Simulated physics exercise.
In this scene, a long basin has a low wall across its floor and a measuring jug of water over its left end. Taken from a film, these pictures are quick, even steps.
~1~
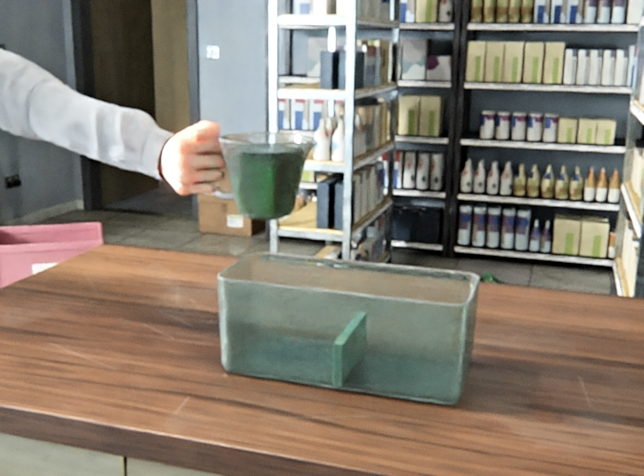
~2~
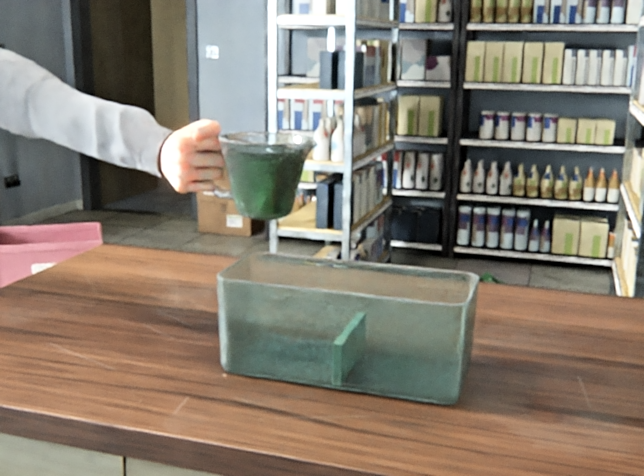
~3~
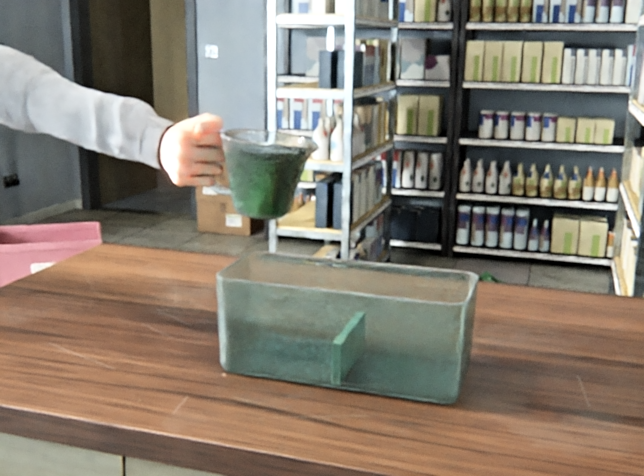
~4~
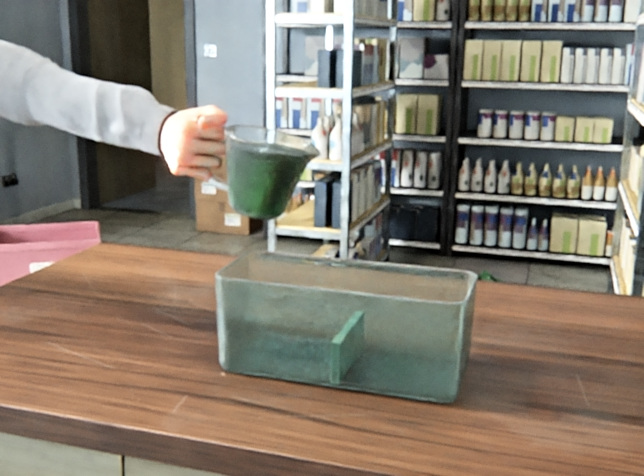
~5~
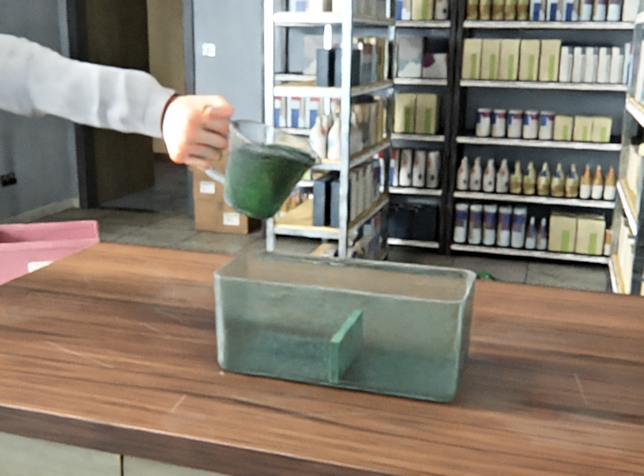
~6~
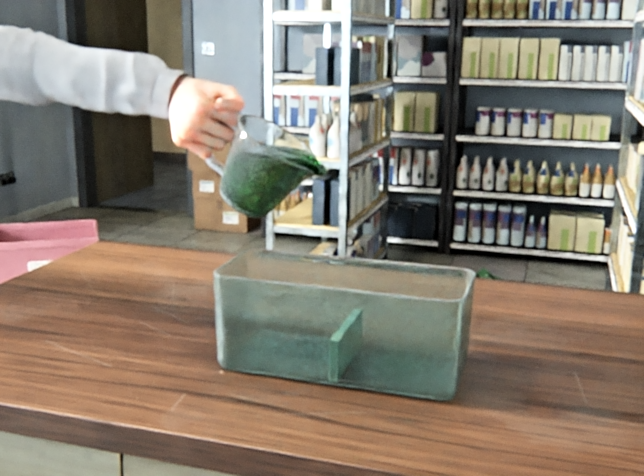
At first, a hand holds a clear measuring jug of dark green liquid nearly upright above the left part of a long glass basin with a low wall inside. The hand then tilts the jug to the right, gradually and then more steeply, until the liquid reaches its lip.
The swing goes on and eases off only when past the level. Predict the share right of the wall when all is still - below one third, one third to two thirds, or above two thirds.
I predict a middling amount ends up right of the wall, one third up to two thirds.
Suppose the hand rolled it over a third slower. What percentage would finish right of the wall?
About 60 per cent.
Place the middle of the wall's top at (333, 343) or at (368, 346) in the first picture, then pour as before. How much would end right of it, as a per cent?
You'd get roughly 85 per cent the first time and roughly 25 per cent the second.
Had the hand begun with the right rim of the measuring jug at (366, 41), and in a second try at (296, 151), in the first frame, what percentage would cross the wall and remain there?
First try: Near 80 percent; second try: Near 10 percent.
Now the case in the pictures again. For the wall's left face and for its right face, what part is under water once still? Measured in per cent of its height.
Once it is still, the left part shows 20 per cent and the right part 20.
A moment on, the measuring jug is tipped on its side and 38 per cent is still to pour, 6 is left of the wall and 30 right of it.
Next, the measuring jug is tipped right over and 3 per cent is still to pour, 47 is left of the wall and 45 right of it.
Then the measuring jug is tipped right over and 0 per cent is still to pour, 55 is left of the wall and 44 right of it.
Later the measuring jug is tipped right over and 0 per cent is still to pour, 55 is left of the wall and 44 right of it.
At rest 55 per cent lies left of the wall, 44 right of it and 1 outside.
